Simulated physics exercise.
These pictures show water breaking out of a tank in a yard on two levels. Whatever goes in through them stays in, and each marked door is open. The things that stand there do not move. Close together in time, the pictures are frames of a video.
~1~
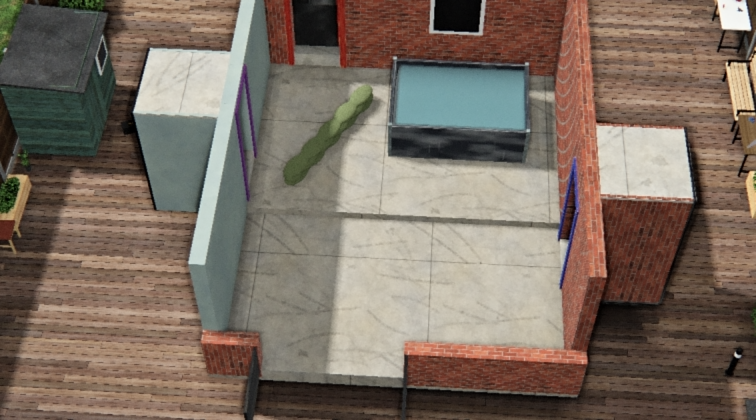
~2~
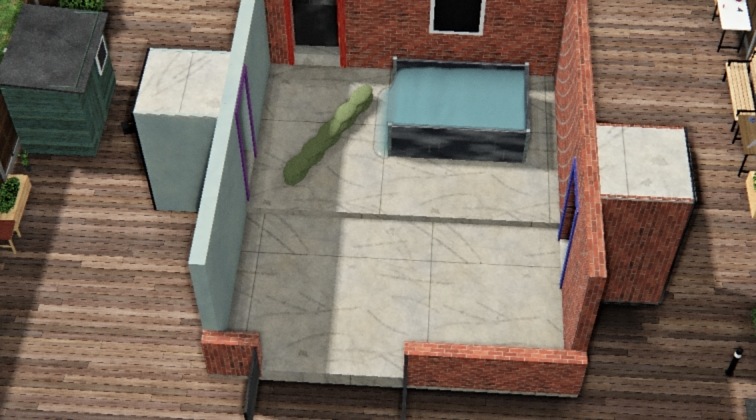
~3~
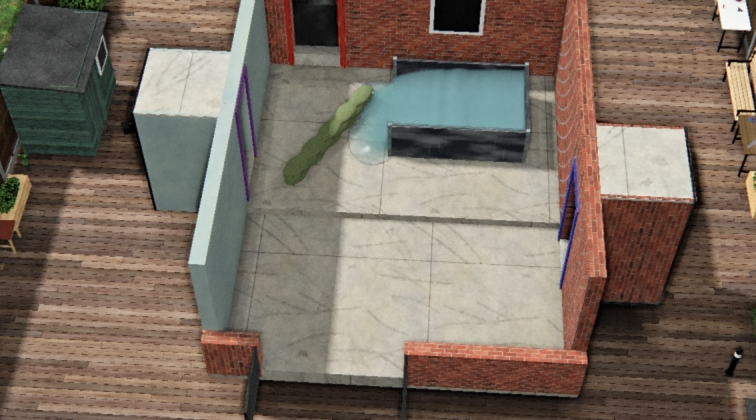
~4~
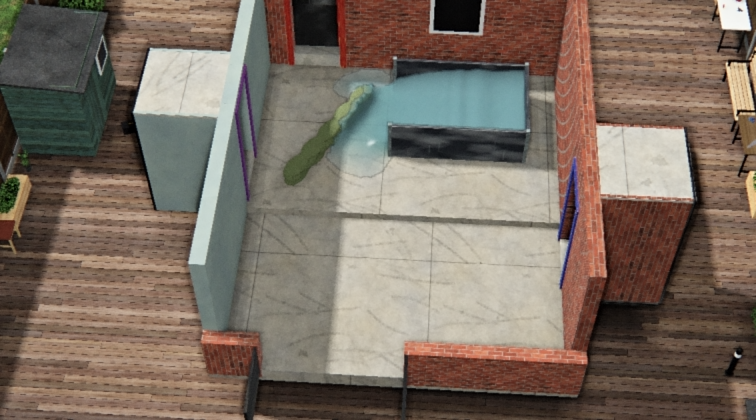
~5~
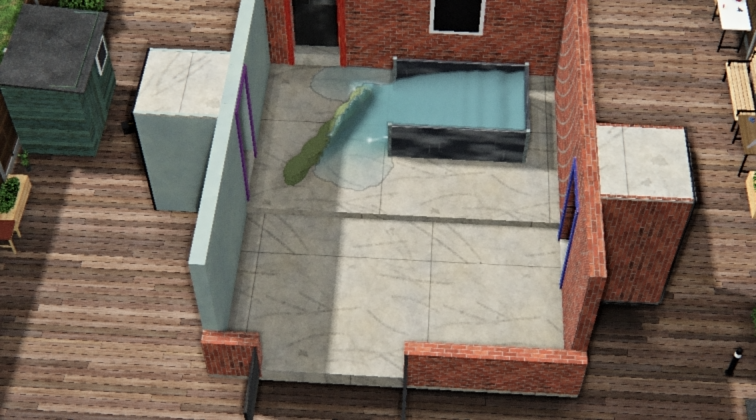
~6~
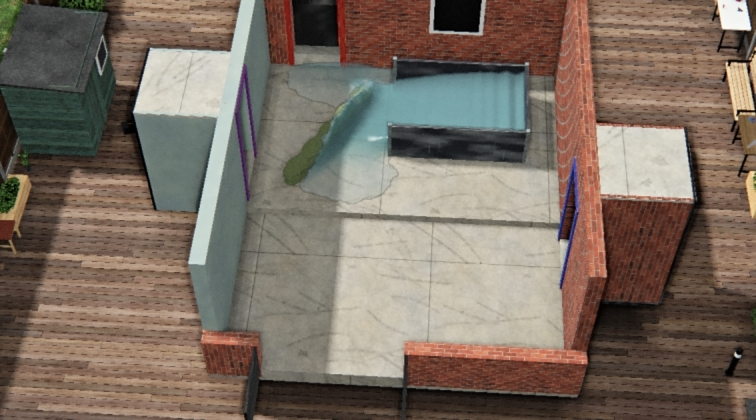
Water pouring from the left side of a dark tank in a brick-walled yard, striking a green hedge and spreading around it.
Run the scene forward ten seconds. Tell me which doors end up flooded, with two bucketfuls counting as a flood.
In order: Red door: Up to two buckets; purple door: Up to two buckets; blue door: Up to two buckets.
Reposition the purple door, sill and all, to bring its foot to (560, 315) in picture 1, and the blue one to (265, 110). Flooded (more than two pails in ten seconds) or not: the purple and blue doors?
Result: Purple stays beneath the limit, and blue goes beyond the limit.
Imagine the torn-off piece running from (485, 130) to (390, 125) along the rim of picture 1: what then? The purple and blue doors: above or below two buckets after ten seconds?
Result - purple door undershoots, blue door overshoots.
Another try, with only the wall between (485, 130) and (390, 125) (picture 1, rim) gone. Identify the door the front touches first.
The one in blue.
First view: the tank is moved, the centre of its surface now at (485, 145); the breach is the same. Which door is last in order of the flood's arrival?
Answer: The blue-painted one.
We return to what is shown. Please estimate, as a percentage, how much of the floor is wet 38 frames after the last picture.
My estimate is near 70 per cent.
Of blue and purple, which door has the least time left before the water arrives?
I'd say the purple-painted one.
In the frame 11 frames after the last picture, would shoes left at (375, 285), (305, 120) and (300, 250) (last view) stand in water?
Same order as asked: Drenched; drenched; drenched.
A moment on, water covers 30 % of the floor; the red door wet at the sill, nothing in, the purple door not reached, the blue door not reached.
Next, water covers 55 % of the floor; the red door wet at the sill, nothing in, the purple door wet at the sill, nothing in, the blue door not reached.
Then, water covers 65 % of the floor; the red door wet at the sill, nothing in, the purple door wet at the sill, nothing in, the blue door not reached.
Later, water covers 70 % of the floor; the red door wet at the sill, nothing in, the purple door wet at the sill, nothing in, the blue door not reached.
In the end, water covers 85 % of the floor; the red door wet at the sill, nothing in, the purple door wet at the sill, nothing in, the blue door wet at the sill, nothing in.
